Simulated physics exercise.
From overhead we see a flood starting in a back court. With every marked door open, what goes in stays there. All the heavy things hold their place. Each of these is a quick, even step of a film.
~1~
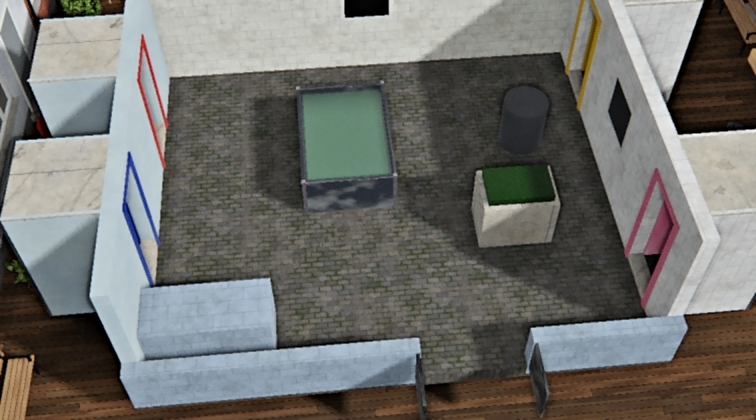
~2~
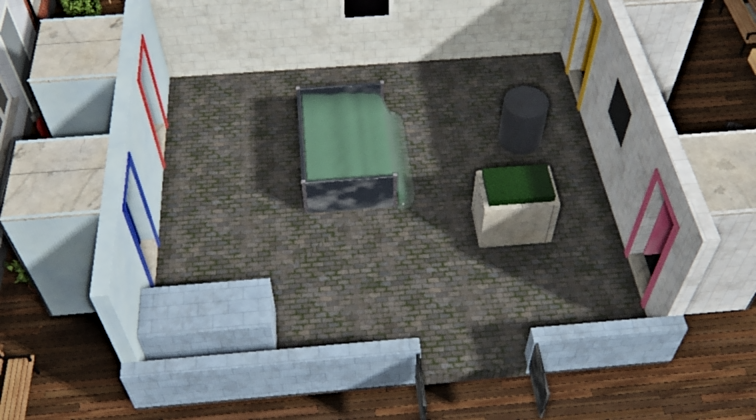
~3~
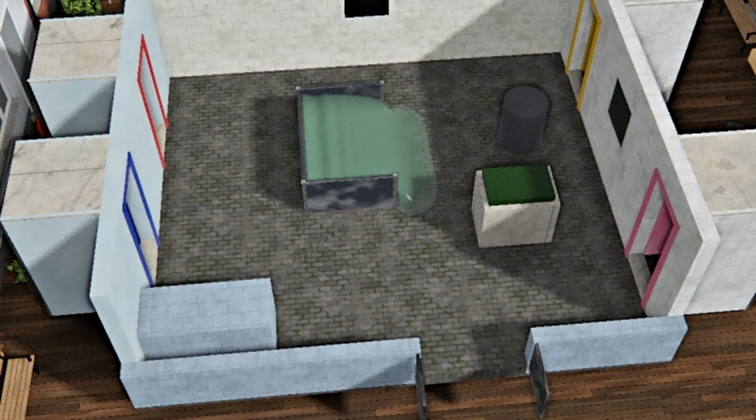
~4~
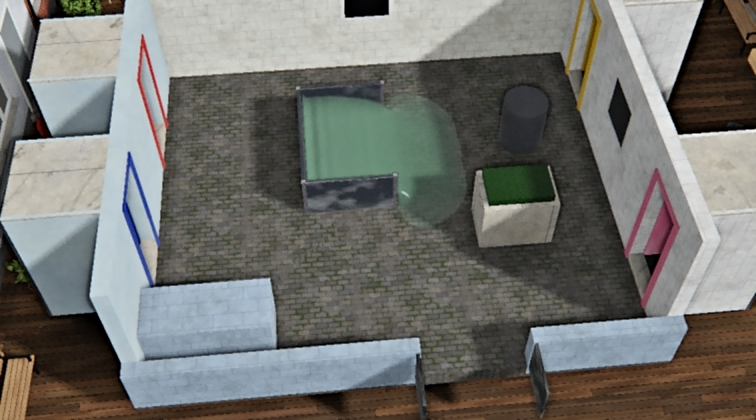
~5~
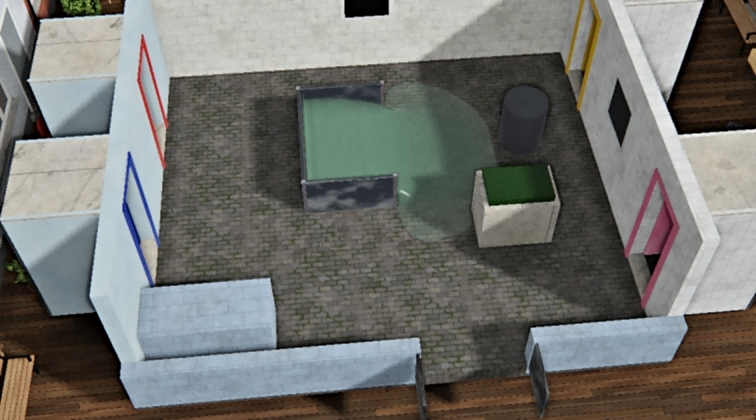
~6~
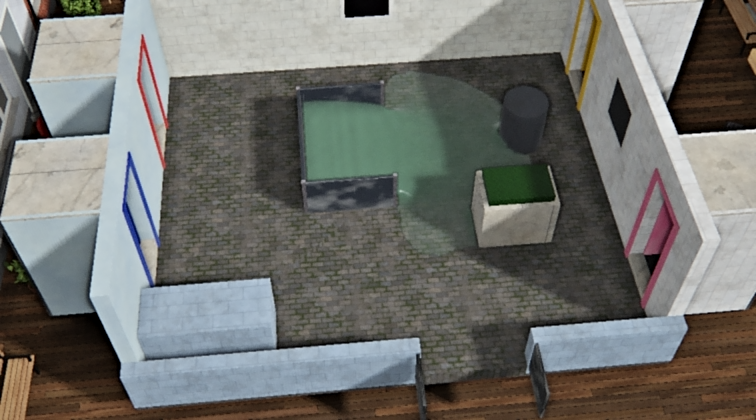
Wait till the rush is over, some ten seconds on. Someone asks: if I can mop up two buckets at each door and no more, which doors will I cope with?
The blue door: You will cope; the yellow door: Too much for you; the red door: You will cope; the pink door: You will cope.
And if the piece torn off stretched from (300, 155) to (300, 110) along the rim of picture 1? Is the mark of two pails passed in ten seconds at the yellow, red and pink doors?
The yellow door remains within the limit, the red door tops the limit and the pink door remains within the limit.
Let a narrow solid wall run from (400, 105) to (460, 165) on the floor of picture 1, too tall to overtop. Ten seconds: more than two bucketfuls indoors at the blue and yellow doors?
Blue takes less, yellow is under.
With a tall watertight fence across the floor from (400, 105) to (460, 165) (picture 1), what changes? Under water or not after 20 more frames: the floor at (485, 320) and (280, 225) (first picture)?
As listed: Wet, no water.
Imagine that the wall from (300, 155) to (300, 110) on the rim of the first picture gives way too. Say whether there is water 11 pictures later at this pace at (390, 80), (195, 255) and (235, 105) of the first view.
As listed: Free of water, under water, covered.
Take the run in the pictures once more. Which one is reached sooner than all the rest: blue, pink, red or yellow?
Looks like the door marked yellow.
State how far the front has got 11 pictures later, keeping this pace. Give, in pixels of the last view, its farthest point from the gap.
(648, 321).
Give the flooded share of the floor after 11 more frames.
Around 40 in a hundred.
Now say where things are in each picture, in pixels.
In the first frame, still water in the tank at (345, 134).
In the second frame, water pours out at (387, 147) and has run to (400, 207).
In the third frame, water pours out at (387, 150) and has run to (417, 211).
In the fourth frame, the front is at (442, 218), out from the gap at (387, 151).
In the fifth frame, water pours out at (387, 151) and has run to a hidden place.
In the sixth frame, the front is at a hidden place, out from the gap at (387, 152).
A moment on, water covers 30 % of the floor; the blue door not reached, the yellow door under two buckets in, the red door not reached, the pink door not reached.
Next, water covers 40 % of the floor; the blue door not reached, the yellow door over two buckets in, the red door not reached, the pink door wet at the sill, nothing in.
Then, water covers 45 % of the floor; the blue door not reached, the yellow door far over two buckets in, the red door not reached, the pink door wet at the sill, nothing in.
Later, water covers 65 % of the floor; the blue door not reached, the yellow door far over two buckets in, the red door not reached, the pink door wet at the sill, nothing in.
In the end, water covers 90 % of the floor; the blue door not reached, the yellow door far over two buckets in, the red door wet at the sill, nothing in, the pink door wet at the sill, nothing in.
